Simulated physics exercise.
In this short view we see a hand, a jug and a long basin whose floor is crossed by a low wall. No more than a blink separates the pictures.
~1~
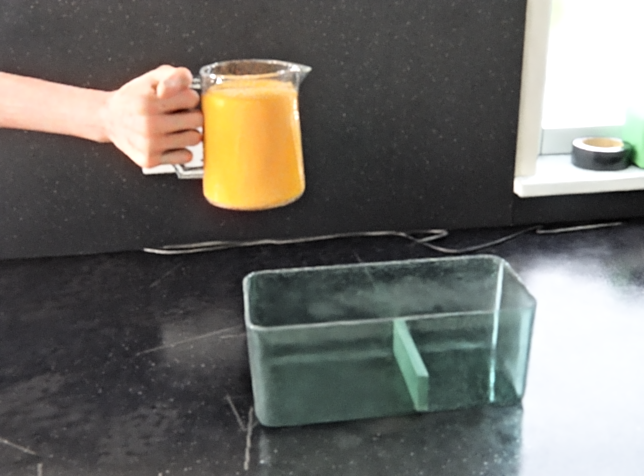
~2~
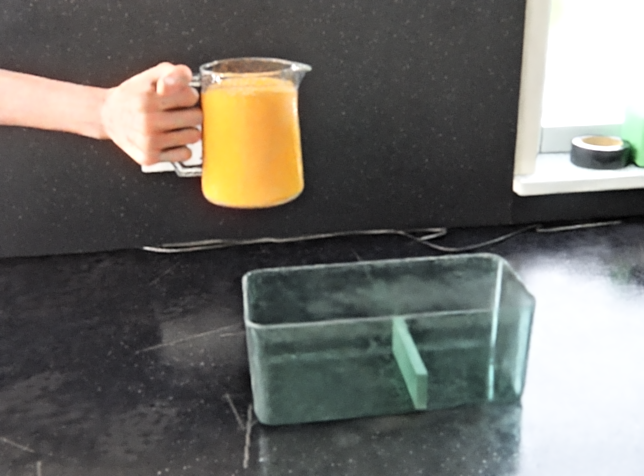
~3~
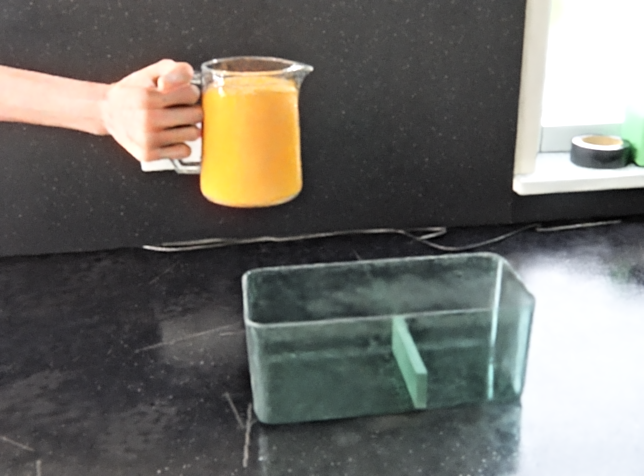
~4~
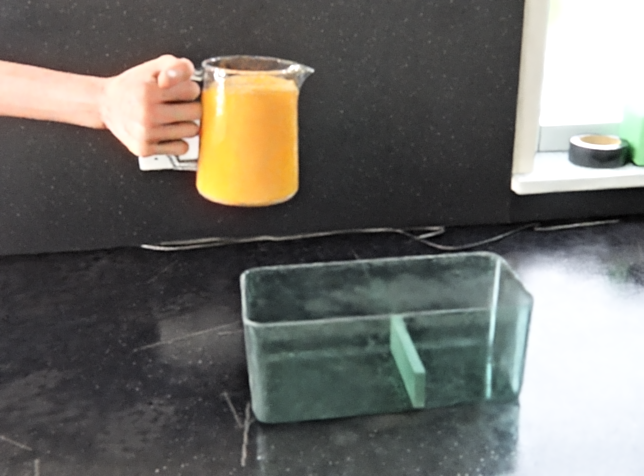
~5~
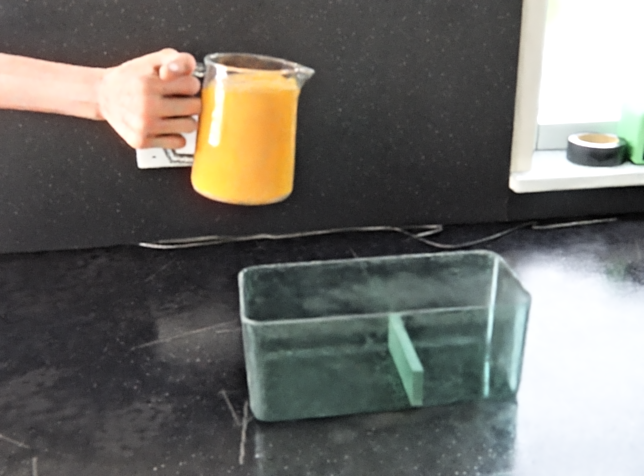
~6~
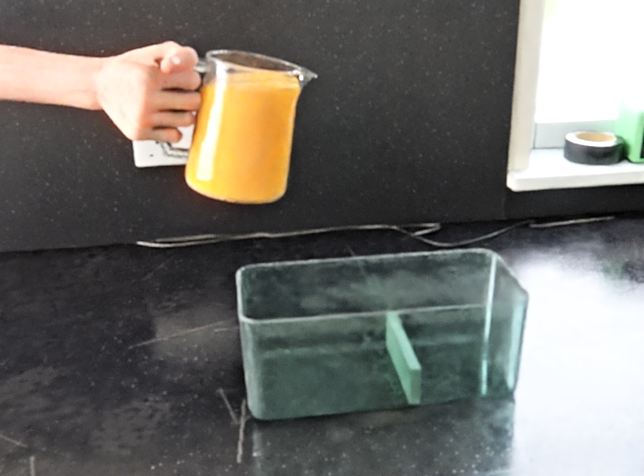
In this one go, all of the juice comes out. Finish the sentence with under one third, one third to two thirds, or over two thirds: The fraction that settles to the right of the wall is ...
The fraction that settles to the right of the wall is one third to two thirds.
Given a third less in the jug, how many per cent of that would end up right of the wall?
My estimate is about 10 percent.
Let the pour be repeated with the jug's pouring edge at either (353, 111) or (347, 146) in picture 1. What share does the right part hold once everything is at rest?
Close to 80 % for the first start and close to 65 % for the second.
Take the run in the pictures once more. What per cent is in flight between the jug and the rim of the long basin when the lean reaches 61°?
Around 10 in a hundred.
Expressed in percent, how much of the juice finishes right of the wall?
Something like 45 per cent, roughly.
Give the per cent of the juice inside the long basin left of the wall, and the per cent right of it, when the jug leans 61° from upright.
About 0 % left and about 0 % right.
A moment on, the jug is tipped part way and 88 per cent is still to pour, 2 is left of the wall and 0 right of it.
Next, the jug is tipped on its side and 44 per cent is still to pour, 10 is left of the wall and 22 right of it.
Then the jug is tipped right over and 9 per cent is still to pour, 40 is left of the wall and 42 right of it.
Later the jug is tipped right over and 1 per cent is still to pour, 53 is left of the wall and 43 right of it.
At rest 55 per cent lies left of the wall, 43 right of it and 2 outside.
